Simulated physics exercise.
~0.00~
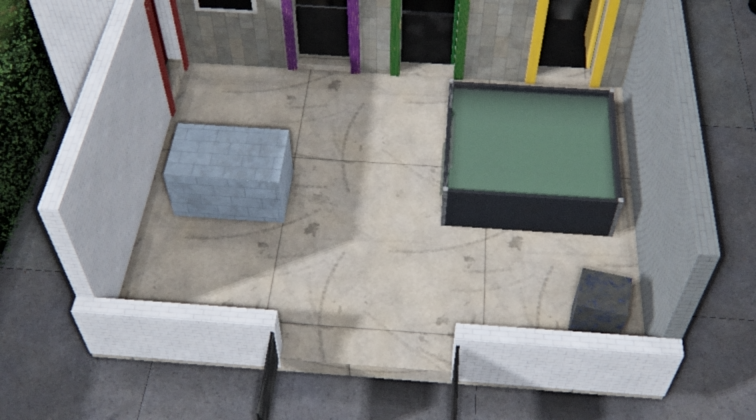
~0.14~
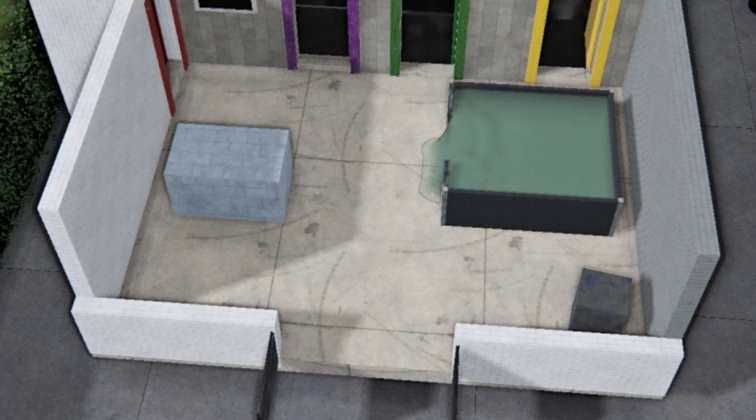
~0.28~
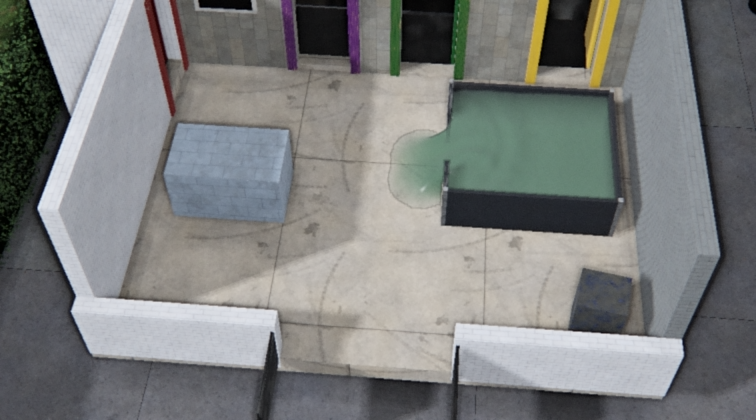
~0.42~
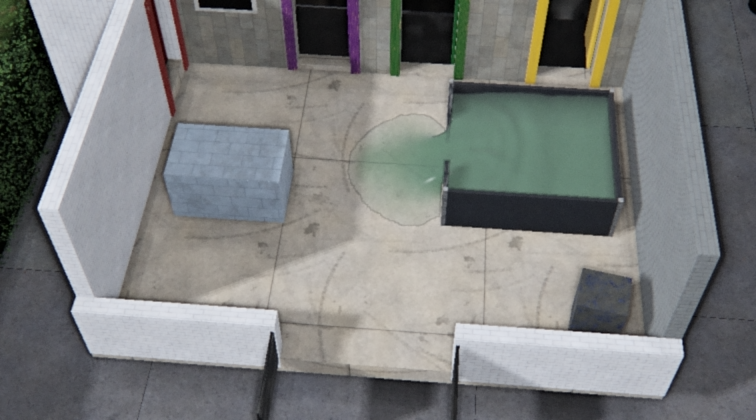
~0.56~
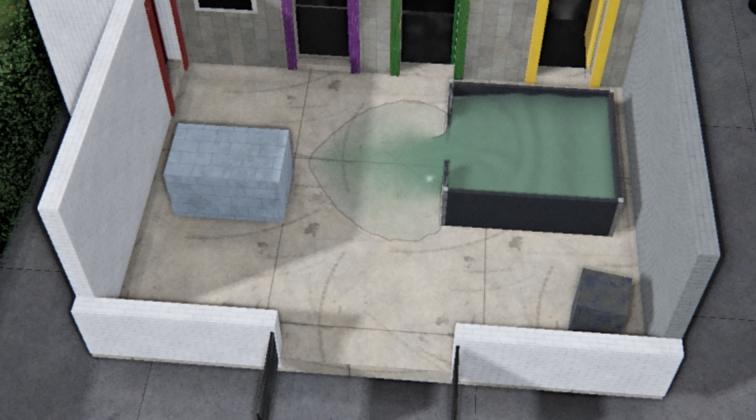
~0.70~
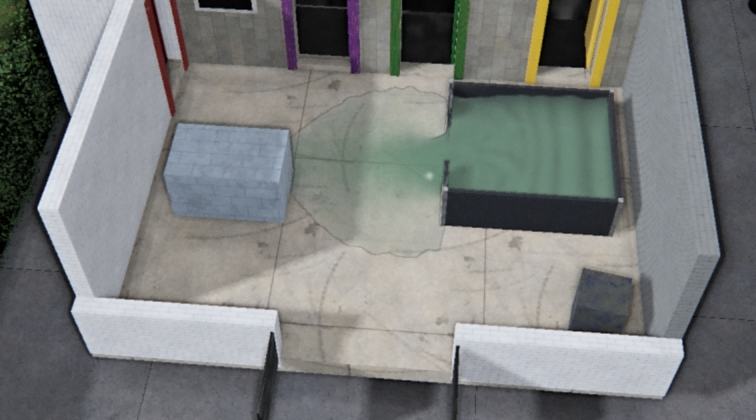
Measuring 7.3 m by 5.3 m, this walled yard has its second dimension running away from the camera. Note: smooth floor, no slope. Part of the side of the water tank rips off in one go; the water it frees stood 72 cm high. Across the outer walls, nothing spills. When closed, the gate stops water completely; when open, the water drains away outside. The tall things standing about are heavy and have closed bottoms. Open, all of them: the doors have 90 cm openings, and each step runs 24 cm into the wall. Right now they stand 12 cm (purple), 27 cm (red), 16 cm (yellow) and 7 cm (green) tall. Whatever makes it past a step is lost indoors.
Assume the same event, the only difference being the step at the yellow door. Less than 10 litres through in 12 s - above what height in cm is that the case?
Above about 8.5 cm.
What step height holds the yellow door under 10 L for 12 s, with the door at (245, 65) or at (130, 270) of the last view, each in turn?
Around 24 and 16 cm respectively.
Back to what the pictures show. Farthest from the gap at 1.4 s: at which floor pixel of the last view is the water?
Around pixel (174, 111).
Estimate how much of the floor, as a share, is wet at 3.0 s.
Near 55 per cent of the open floor.
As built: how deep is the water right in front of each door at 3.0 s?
Centimetres: Purple = 12, red = 35, yellow = 0, green = 2.
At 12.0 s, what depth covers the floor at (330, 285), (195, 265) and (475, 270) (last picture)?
8, 6 and 2 cm, respectively.
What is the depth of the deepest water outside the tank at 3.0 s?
Close to 38 centimetres.
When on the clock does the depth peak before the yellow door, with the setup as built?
11.5 s.
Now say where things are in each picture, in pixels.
In the first picture, still water, 72 cm deep, in the water tank at (531, 142); the yellow door at (571, 39) is dry.
In the second picture, water pours out at (449, 157) and has run 0.3 m, to (424, 191); about 11 cm deep outside, 72 cm at the back.
In the third picture, the front is at (393, 179), 0.8 m from the gap at (449, 159); 1.0 m2 of floor is wet, 72 cm left at the back.
In the fourth picture, the front is at (354, 177), 1.4 m from the gap at (449, 159); 2.3 m2 of floor is wet, 72 cm left at the back.
In the fifth picture, the front is at (317, 169), 2.0 m from the gap at (449, 159); 3.8 m2 of floor is wet, 72 cm left at the back.
In the sixth picture, the gap is at (449, 159), the front 2.7 m out at a hidden place; the back of the water tank holds 68 cm; 2.1 m in a straight line remain to the yellow door at (571, 39).
After 1.4 s water covers 40 % of the floor, deepest (42 cm) near (437, 170); it has not reached the yellow door.
After 3.0 s water covers 55 % of the floor, deepest (38 cm) near (238, 76); it has not reached the yellow door.
After 12.0 s water covers 95 % of the floor, deepest (14 cm) near (530, 85); 12 cm at the yellow door, 0 litres in over its 16 cm step.
At the yellow door as built, the water arrived by 6.9 s and peaked near 13 cm at 11.4 s.
With a step of 7.5 cm, 15 litres would have come in within the 12 s; with 10 cm, 5 litres. So under 10 litres takes about 8.5 cm.
